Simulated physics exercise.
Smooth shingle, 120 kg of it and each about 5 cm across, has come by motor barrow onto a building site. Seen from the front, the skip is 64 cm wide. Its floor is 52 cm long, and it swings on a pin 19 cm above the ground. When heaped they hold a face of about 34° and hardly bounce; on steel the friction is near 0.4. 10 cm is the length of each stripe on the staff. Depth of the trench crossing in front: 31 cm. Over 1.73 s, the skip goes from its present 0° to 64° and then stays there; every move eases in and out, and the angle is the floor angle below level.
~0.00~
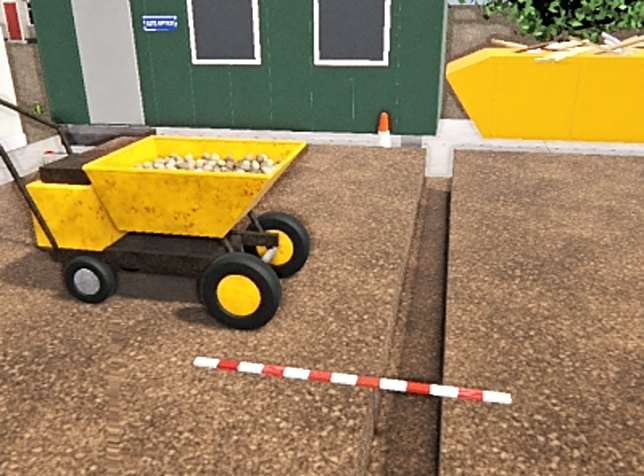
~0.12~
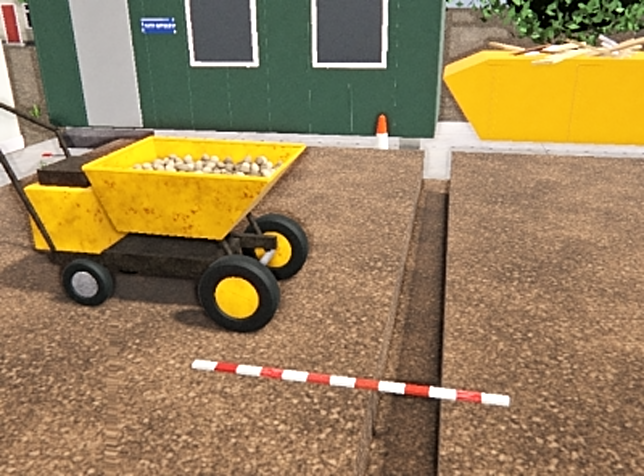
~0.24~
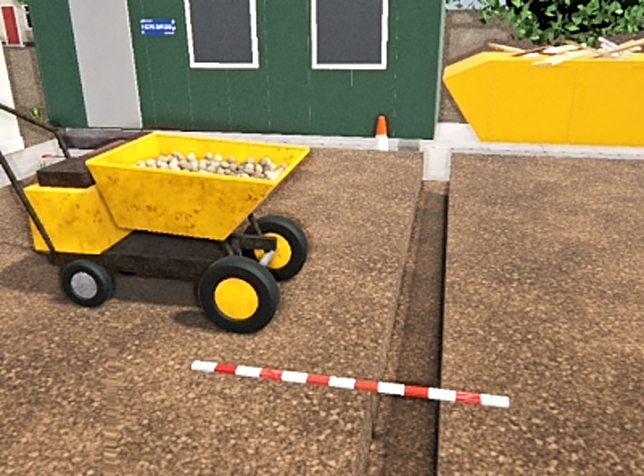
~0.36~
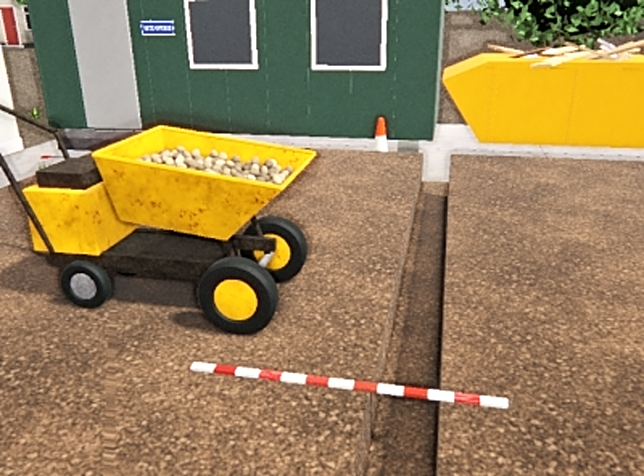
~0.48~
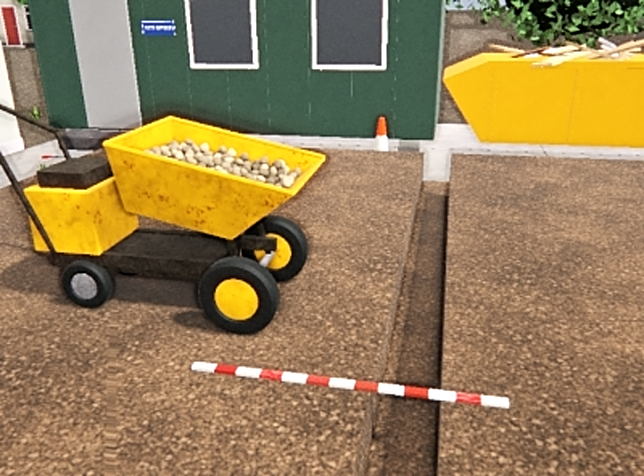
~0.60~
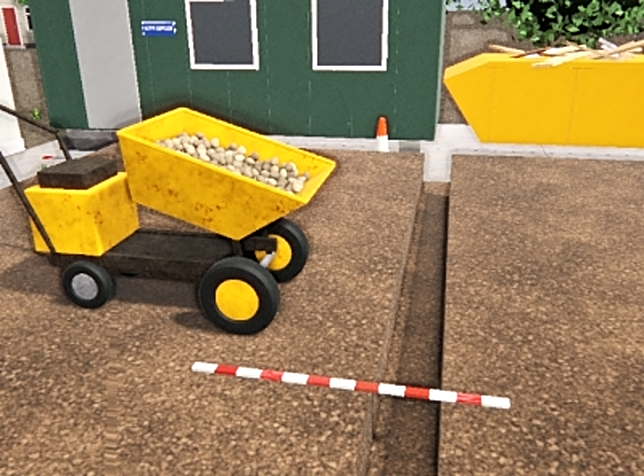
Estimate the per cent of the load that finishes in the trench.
Roughly 93 percent.
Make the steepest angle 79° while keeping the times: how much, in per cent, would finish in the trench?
Share in trench: Approx. 95%.
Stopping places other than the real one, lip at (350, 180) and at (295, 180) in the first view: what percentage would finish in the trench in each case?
That gives roughly 20 per cent and roughly 70 per cent.
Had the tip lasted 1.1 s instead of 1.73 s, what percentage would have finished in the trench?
Probably about 85 in a hundred.
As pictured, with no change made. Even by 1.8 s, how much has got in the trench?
Around 40 per cent of it.
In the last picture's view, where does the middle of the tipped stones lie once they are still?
Roughly at pixel (417, 354).
After 1.3 s the floor is at 54°; 100 % in the skip; the foremost stones are at (367, 248).
After 1.8 s the floor is at 64°; 58 % in the skip, 2 % short of the trench, 38 % in the trench, 2 % past the trench; the foremost stones are at (460, 313).
After 2.2 s the floor is at 64°; 28 % in the skip, 2 % short of the trench, 62 % in the trench, 7 % past the trench; the foremost stones are at (538, 326).
After 4.1 s the floor is at 64°; 0 % in the skip, 93 % in the trench, 7 % past the trench; the foremost stones are at (589, 335).
